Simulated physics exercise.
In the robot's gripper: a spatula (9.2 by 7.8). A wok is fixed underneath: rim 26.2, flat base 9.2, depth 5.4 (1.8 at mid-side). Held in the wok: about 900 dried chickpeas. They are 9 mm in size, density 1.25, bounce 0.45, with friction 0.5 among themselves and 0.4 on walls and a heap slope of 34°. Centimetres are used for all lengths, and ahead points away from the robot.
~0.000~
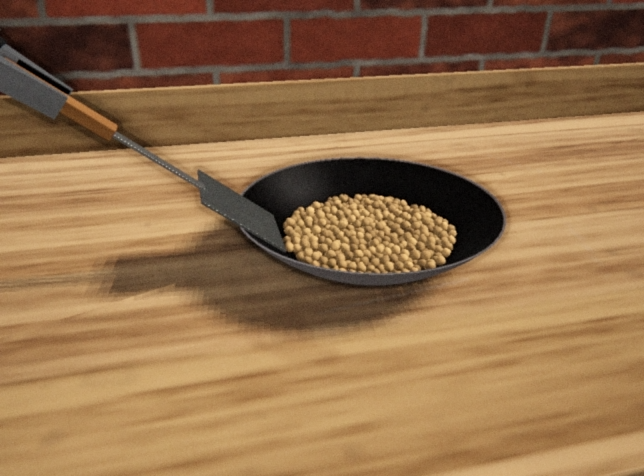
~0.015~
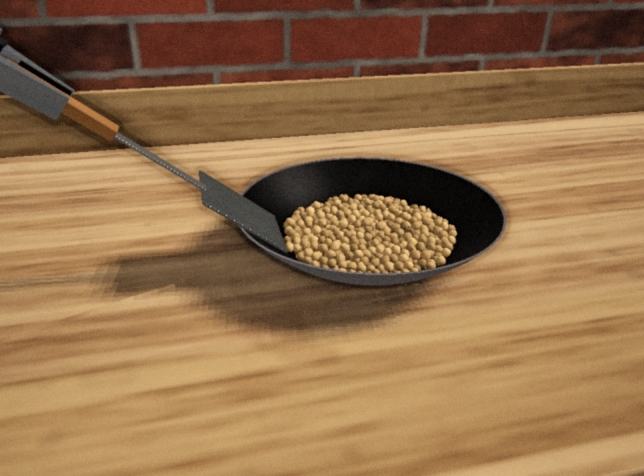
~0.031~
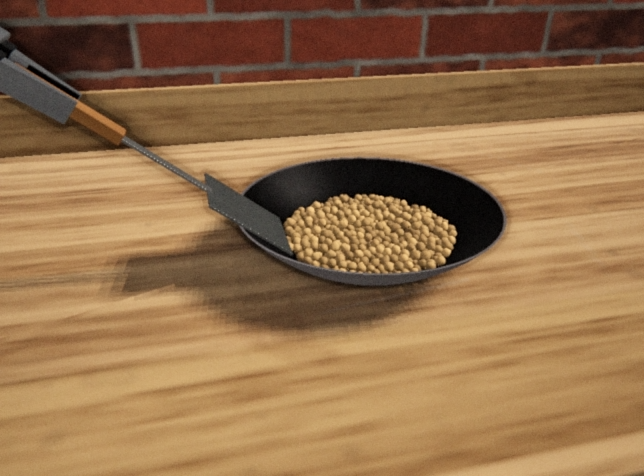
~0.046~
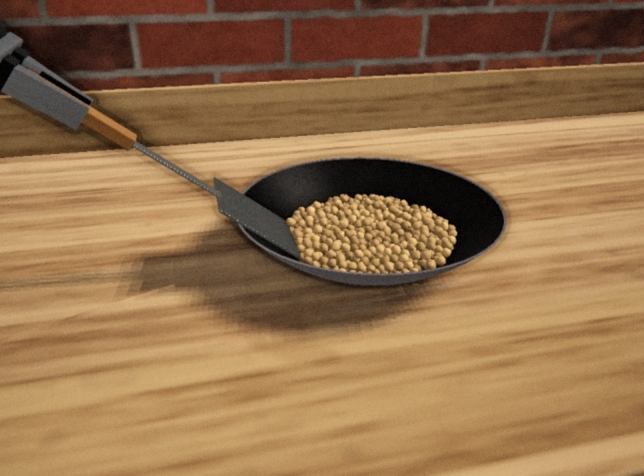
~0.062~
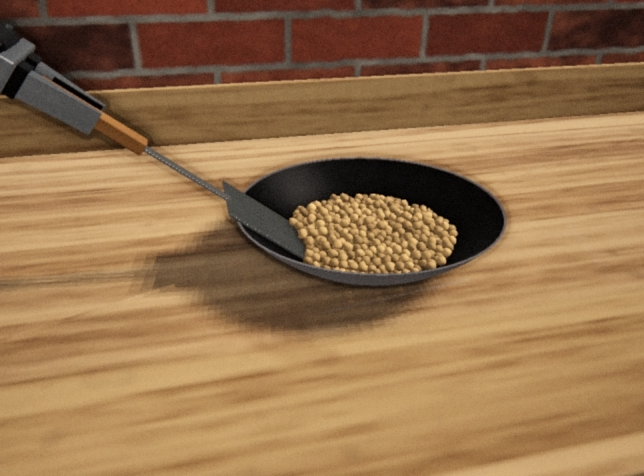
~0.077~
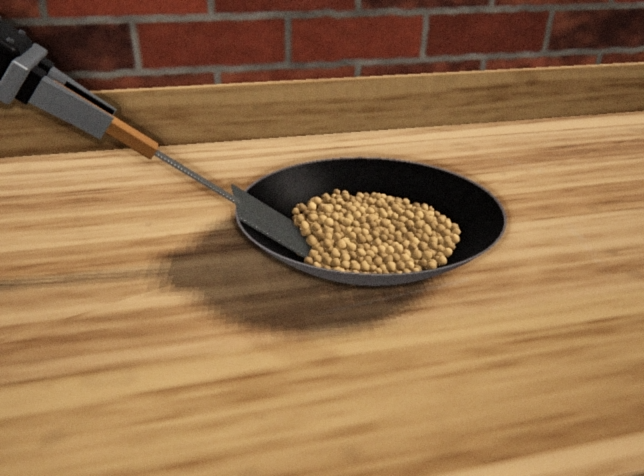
A spatula in a robot gripper sliding slowly rightward into a dark wok, nudging the near edge of a chickpea heap slightly.
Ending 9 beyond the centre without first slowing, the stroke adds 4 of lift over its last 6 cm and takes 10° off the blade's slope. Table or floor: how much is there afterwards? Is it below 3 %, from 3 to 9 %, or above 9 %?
Above 9 %.
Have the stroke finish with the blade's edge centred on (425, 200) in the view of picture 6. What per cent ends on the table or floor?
Around 0 percent.
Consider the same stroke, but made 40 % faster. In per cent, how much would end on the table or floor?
Estimated result: Some 25 %.
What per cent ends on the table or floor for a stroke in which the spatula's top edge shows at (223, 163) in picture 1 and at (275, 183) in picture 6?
Around 30 per cent finishes on the table or floor.
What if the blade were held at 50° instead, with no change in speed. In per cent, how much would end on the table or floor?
20 %.
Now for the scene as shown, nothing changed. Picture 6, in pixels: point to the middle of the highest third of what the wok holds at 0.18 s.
(411, 216).
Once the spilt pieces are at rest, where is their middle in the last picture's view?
(540, 229).
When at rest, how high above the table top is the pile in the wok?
Height at rest: Roughly 6.0 cm.
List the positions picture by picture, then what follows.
In the first frame, the spatula top edge at (200, 185), sloping 39°; upper third of the load around (365, 230), from x 285 to 450, top at y 200; 900 in the wok.
In the second frame, the spatula top edge at (201, 186), sloping 39°; upper third of the load around (365, 230), from x 285 to 455, top at y 200.
In the third frame, the spatula top edge at (207, 189), sloping 39°; upper third of the load around (365, 230), from x 285 to 455, top at y 200.
In the fourth frame, the spatula top edge at (216, 193), sloping 39°; upper third of the load around (366, 230), from x 290 to 455, top at y 200.
In the fifth frame, the spatula top edge at (226, 197), sloping 39°; upper third of the load around (363, 228), from x 290 to 455, top at y 195.
In the sixth frame, the spatula top edge at (235, 200), sloping 39°; upper third of the load around (366, 226), from x 290 to 455, top at y 190; 900 in the wok.
After 0.18 s, sloping 39°, highest piece 5 above the table; 900 in the wok.
After 0.29 s, sloping 35°, highest piece 7 above the table; 899 in the wok, 1 on the blade or in flight.
After 0.54 s, sloping 29°, highest piece 6 above the table; 734 in the wok, 159 on the table or floor, 7 on the blade or in flight.
After 1.59 s, sloping 29°, highest piece 6 above the table; 734 in the wok, 166 on the table or floor.
In the end, 734 in the wok, 166 on the table or floor. That is 18 % on the table or floor.
